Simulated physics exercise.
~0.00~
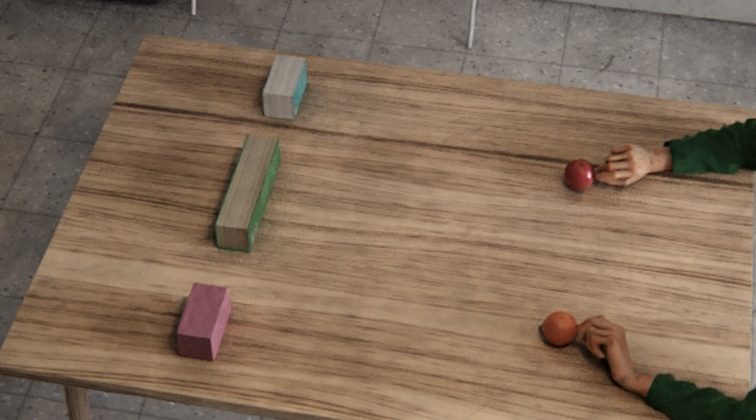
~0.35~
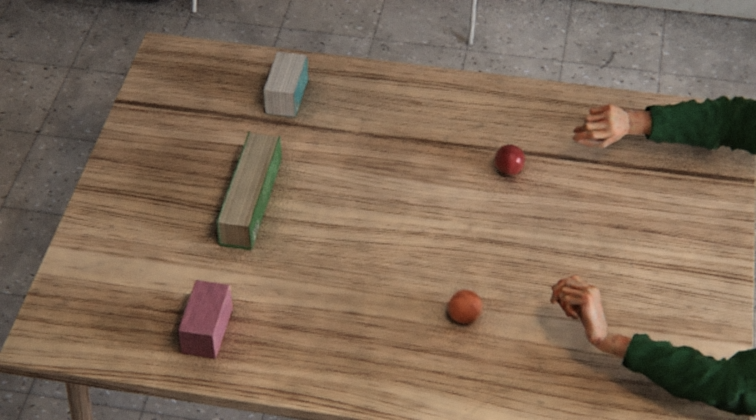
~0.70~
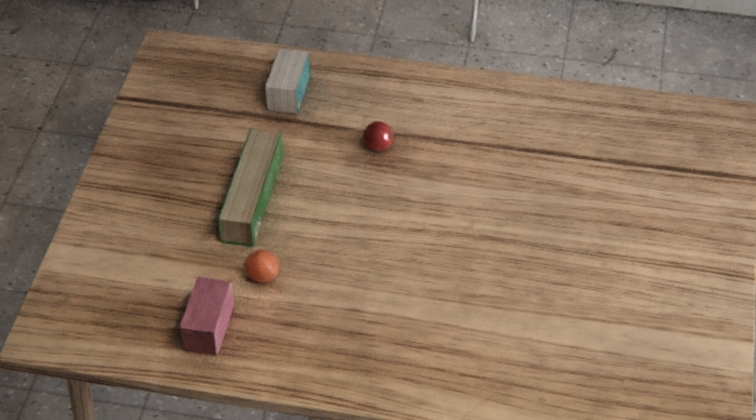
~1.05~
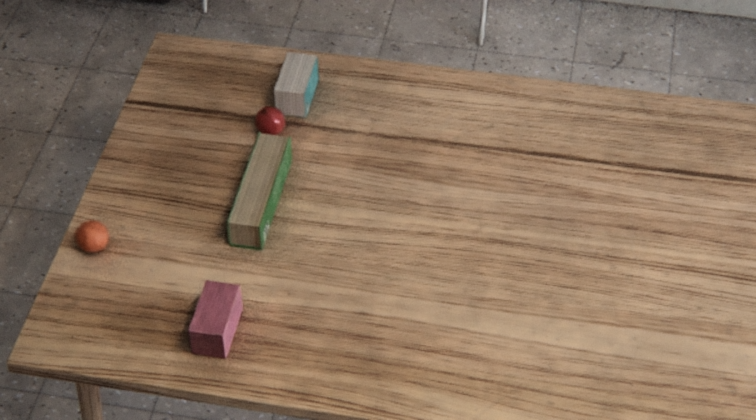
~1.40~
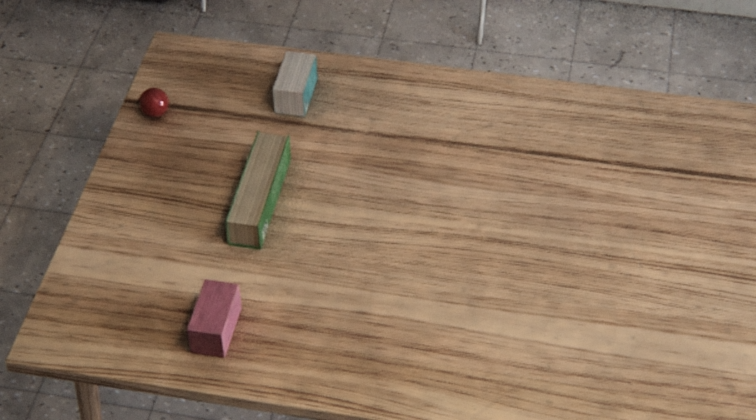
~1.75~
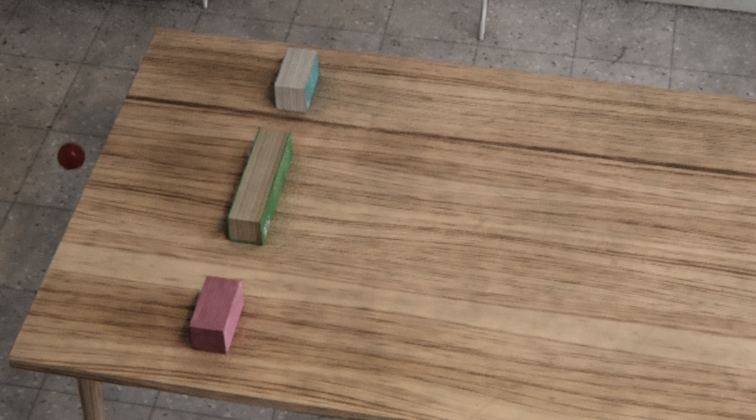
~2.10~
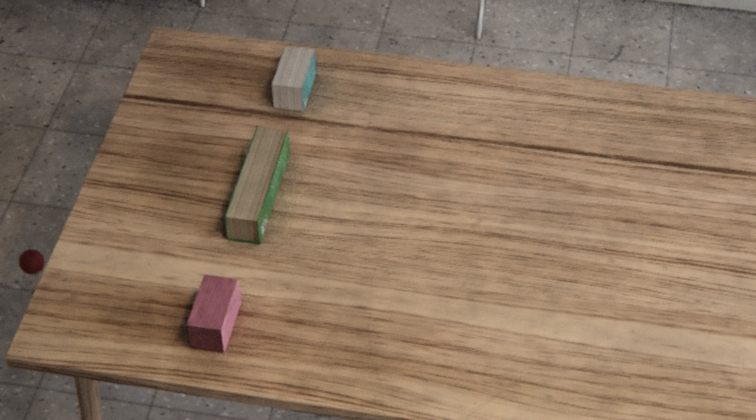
Red ball and orange ball released by two hands, rolling left through gaps between three blocks and off the wooden table's edge.
